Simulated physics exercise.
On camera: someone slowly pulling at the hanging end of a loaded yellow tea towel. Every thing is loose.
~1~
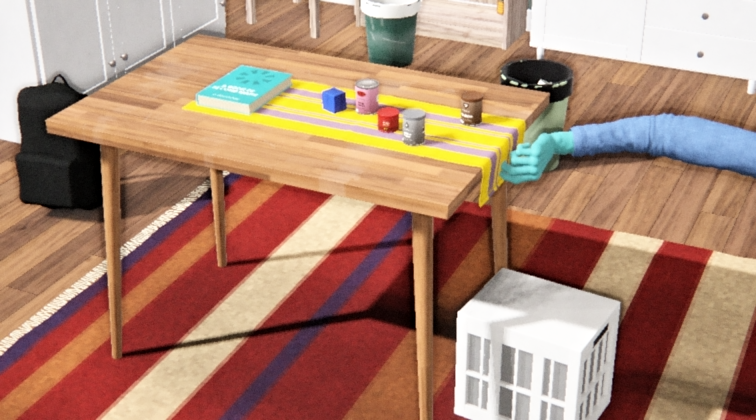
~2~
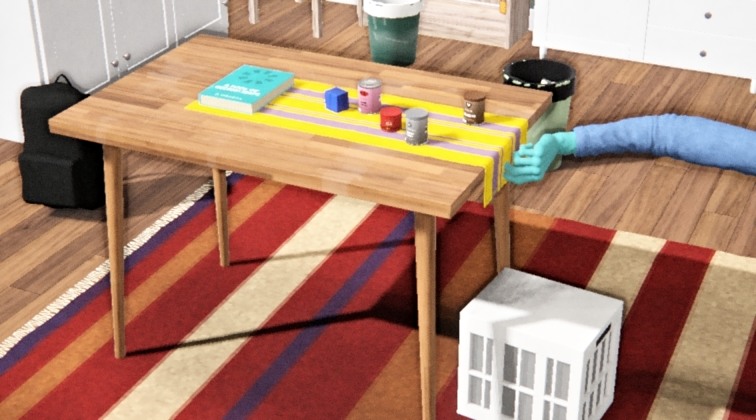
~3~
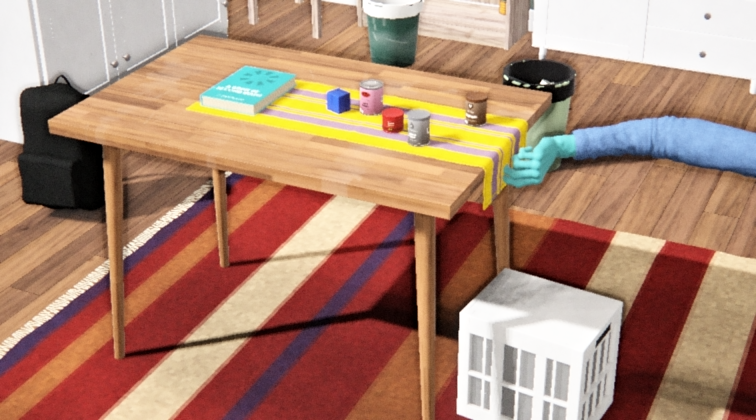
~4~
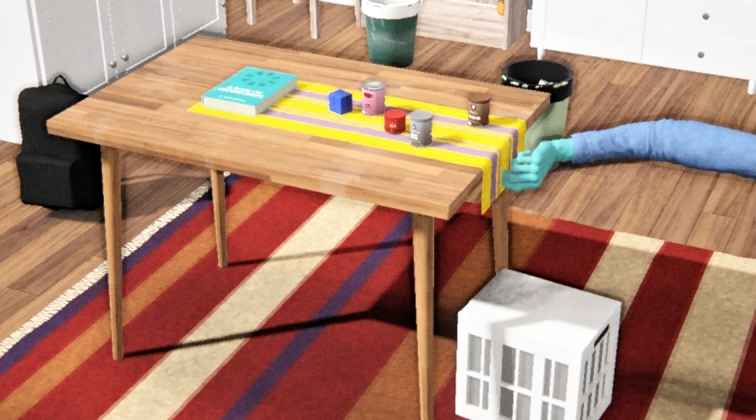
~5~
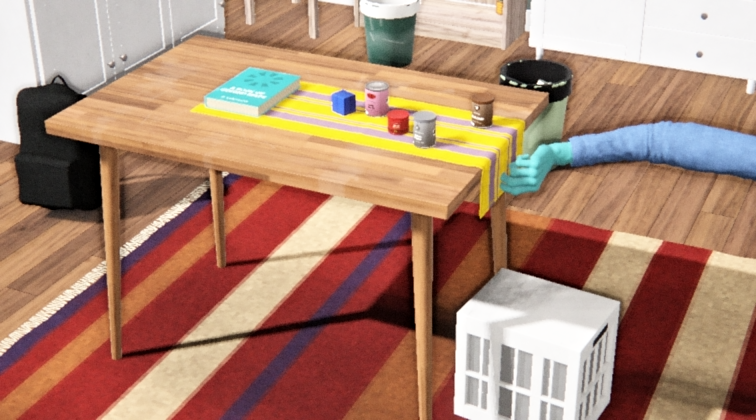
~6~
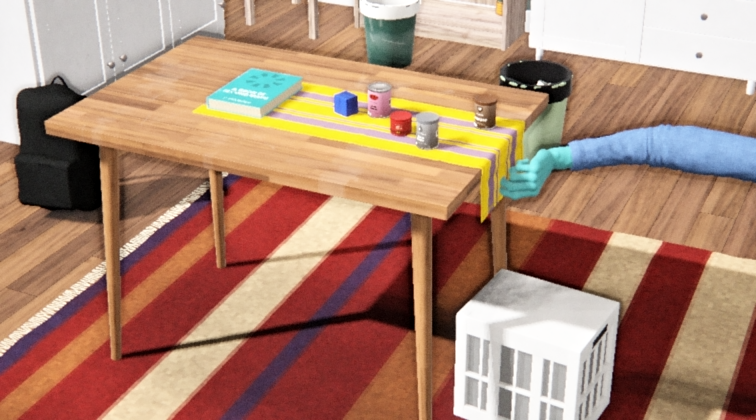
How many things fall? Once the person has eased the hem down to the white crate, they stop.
Three.
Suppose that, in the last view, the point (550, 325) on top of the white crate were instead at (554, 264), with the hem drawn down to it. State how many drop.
That comes to 1.
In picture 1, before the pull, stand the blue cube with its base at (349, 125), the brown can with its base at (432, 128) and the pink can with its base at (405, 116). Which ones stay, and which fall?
Blue cube: Still up. Brown can: Gone off. Pink can: Gone off.
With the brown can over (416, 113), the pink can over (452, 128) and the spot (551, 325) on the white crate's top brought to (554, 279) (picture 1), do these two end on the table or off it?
As for the brown can, it stays in place; as for the pink can, it leaves the top.
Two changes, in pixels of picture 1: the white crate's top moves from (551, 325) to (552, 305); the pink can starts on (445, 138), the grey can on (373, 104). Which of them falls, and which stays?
The pink can ends up off the top and the grey can ends up still on top.
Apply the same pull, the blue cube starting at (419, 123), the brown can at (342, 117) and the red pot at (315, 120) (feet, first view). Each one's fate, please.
First the blue cube: It ends off the top. Next the brown can: It is still up there. Last the red pot: It is still up there.
Soon after, hem near (501, 240); brown can gone.
After that, hem near (501, 280); brown can and grey can gone.
In the end, hem on the crate; brown can, grey can and red pot gone. Over the edge go three.
